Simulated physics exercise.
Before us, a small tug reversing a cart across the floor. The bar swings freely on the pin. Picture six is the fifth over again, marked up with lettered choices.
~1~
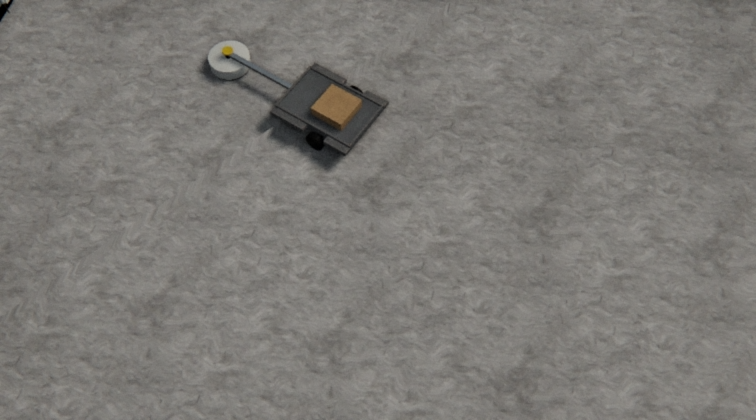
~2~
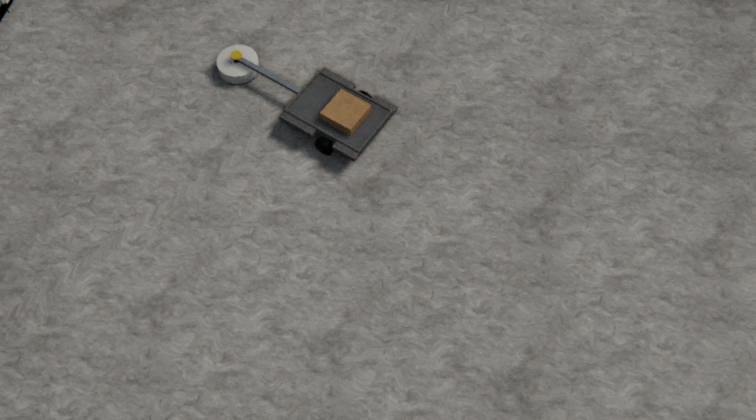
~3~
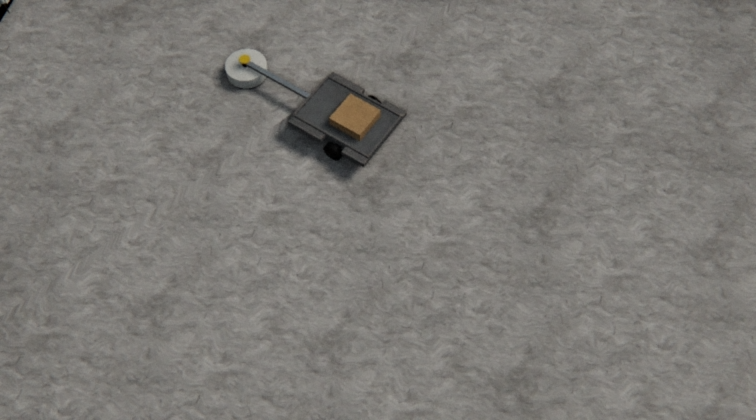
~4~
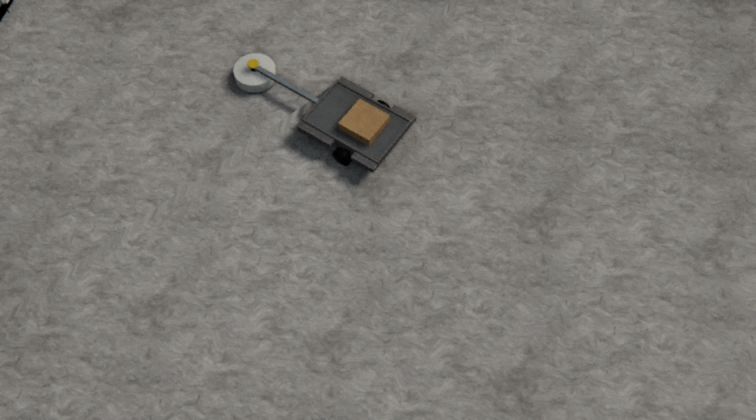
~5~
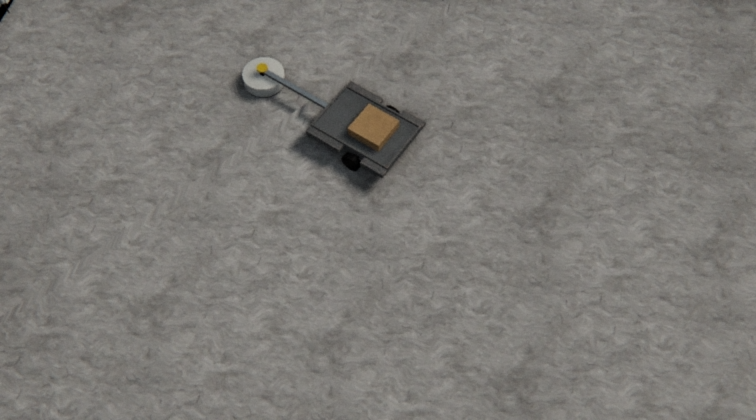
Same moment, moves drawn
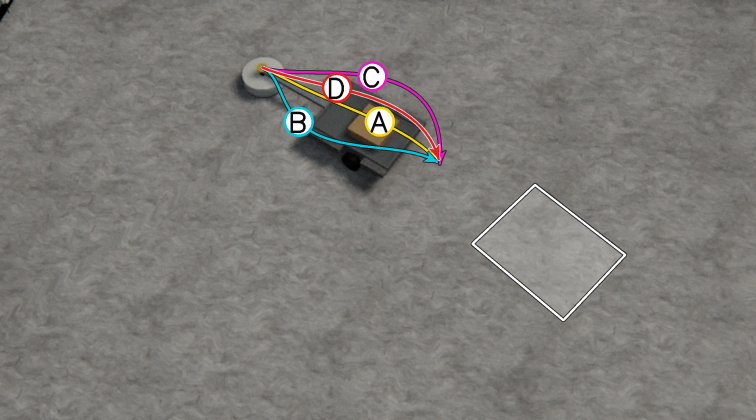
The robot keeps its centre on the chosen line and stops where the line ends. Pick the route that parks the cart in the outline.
The cart ends in the outline on A.
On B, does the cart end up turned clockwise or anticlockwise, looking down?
Anticlockwise.
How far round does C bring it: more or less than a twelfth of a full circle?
More than that.
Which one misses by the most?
The widest miss is C.
On the copy, A from (262, 67) via (351, 109) to (438, 162); B from (262, 67) via (324, 138) to (438, 162); C from (262, 67) via (388, 80) to (440, 164); D from (262, 67) via (367, 96) to (439, 159); the bay at (549, 249).
On A. First, robot (325, 105), cart (431, 164).
Then, robot (389, 133), cart (492, 206).
Finally, robot (439, 171), cart (547, 250); the cart stands in the bay.
By contrast, B leaves the cart at (577, 180), out of the bay; C leaves the cart at (449, 289), out of the bay; D leaves the cart at (511, 275), out of the bay.
